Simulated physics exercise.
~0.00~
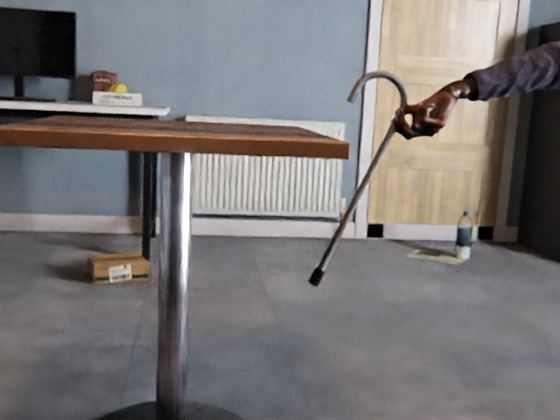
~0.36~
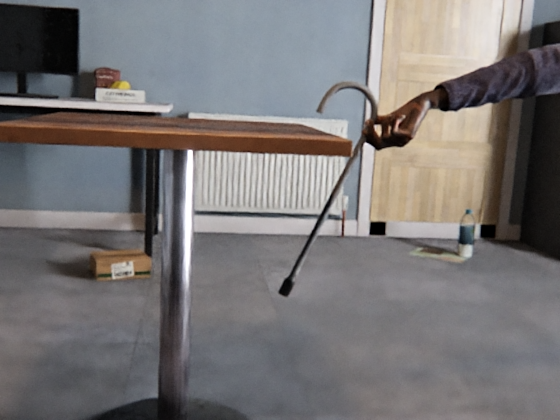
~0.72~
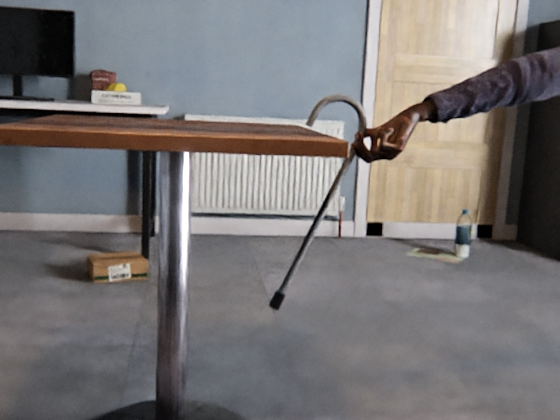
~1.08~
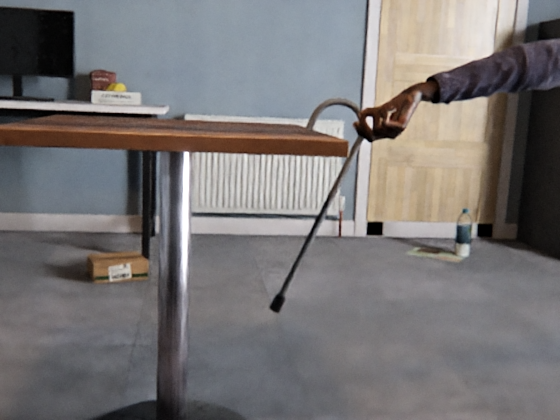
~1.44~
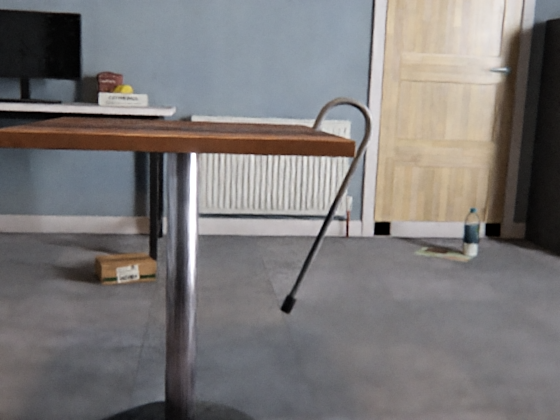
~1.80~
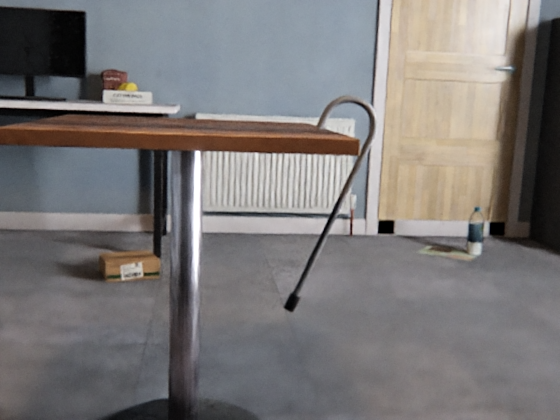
In the video, a hand moves a grey cane left toward a wooden table with a metal leg, lowers its crook over the table's right edge, and lets go. The hand withdraws, and the cane stays hanging from the edge at a slant.
